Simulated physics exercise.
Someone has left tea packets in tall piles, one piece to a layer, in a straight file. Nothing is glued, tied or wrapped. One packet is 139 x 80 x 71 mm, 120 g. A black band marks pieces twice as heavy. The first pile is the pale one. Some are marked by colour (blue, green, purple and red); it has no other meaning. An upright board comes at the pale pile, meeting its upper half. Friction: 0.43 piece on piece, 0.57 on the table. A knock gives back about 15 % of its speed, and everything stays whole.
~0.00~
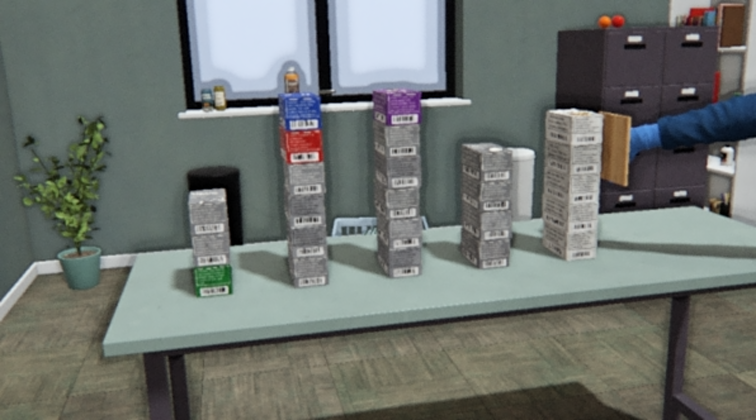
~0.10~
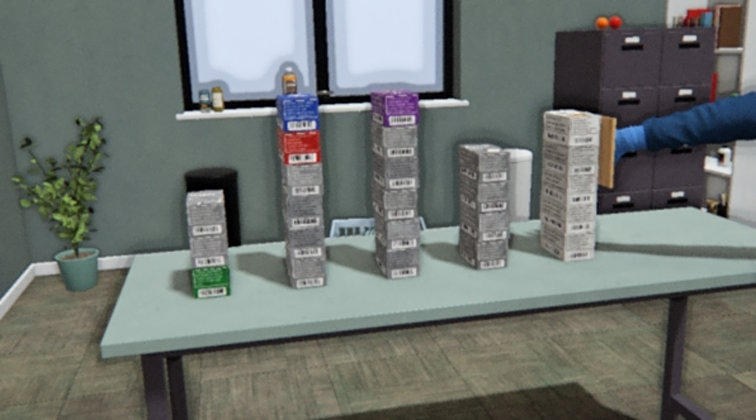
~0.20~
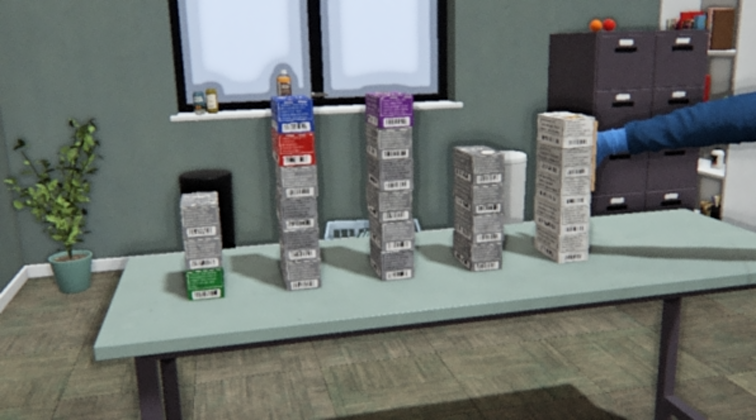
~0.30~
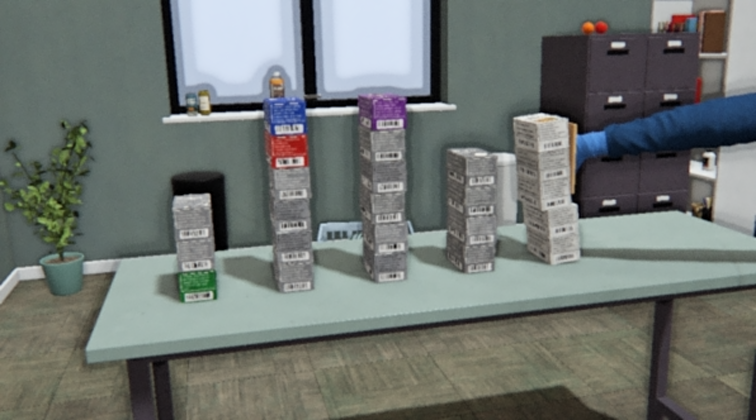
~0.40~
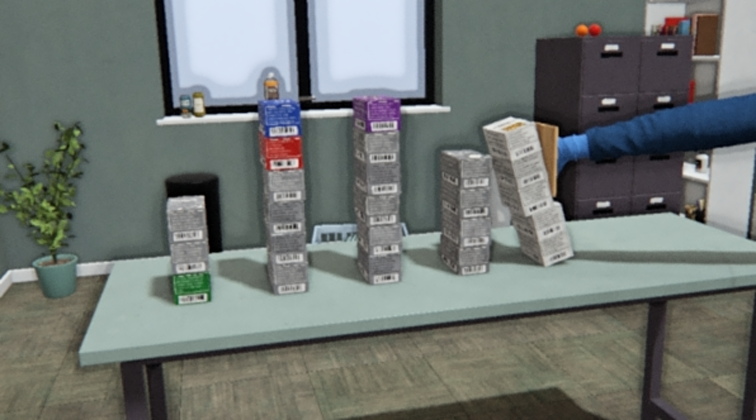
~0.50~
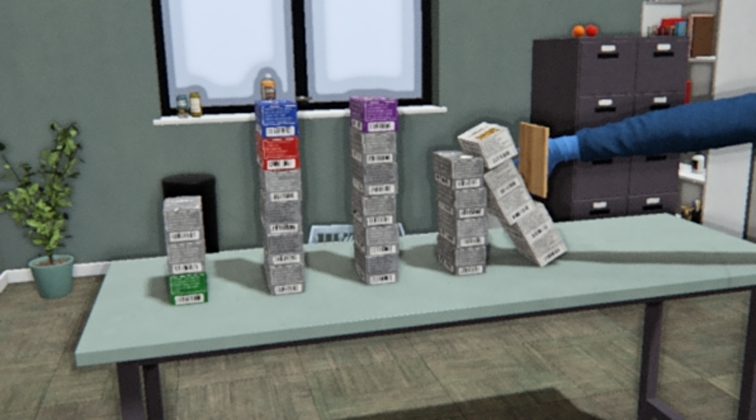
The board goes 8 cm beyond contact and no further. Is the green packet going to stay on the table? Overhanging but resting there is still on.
In the end the green packet is still on top.
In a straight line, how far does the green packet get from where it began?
Roughly 8 cm away.
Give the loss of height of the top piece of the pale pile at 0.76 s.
About 6 cm.
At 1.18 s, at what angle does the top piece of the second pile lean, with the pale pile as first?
Roughly 30° from upright.
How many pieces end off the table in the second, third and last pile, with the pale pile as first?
Pieces: Second 0, third 0, last 1.
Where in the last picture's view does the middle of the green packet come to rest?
Around (150, 281).
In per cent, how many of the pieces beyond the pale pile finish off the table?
About 15 per cent.
After 0.76 s, 5 of the pale pile down; none of the 19 other packets off the table, 5 disturbed; green packet unmoved.
After 1.18 s, 5 of the pale pile down; none of the 19 other packets off the table, 16 disturbed; green packet unmoved; purple packet 21° from how it stood, 21 mm lower.
After 1.52 s, 5 of the pale pile down; none of the 19 other packets off the table, 19 disturbed; green packet 20° from how it stood; blue packet on its side.
After 1.96 s, 5 of the pale pile down; 2 of the 19 other packets off the table; green packet on its side; red packet on its side.
In the end (2.3 s), 5 of the pale pile down; 3 of the 19 other packets off the table; green packet on its side; red packet 40° from how it stood, 1.00 m lower; purple packet 31° from how it stood, 26 cm lower. From the last view, middles, green packet near (150, 281).
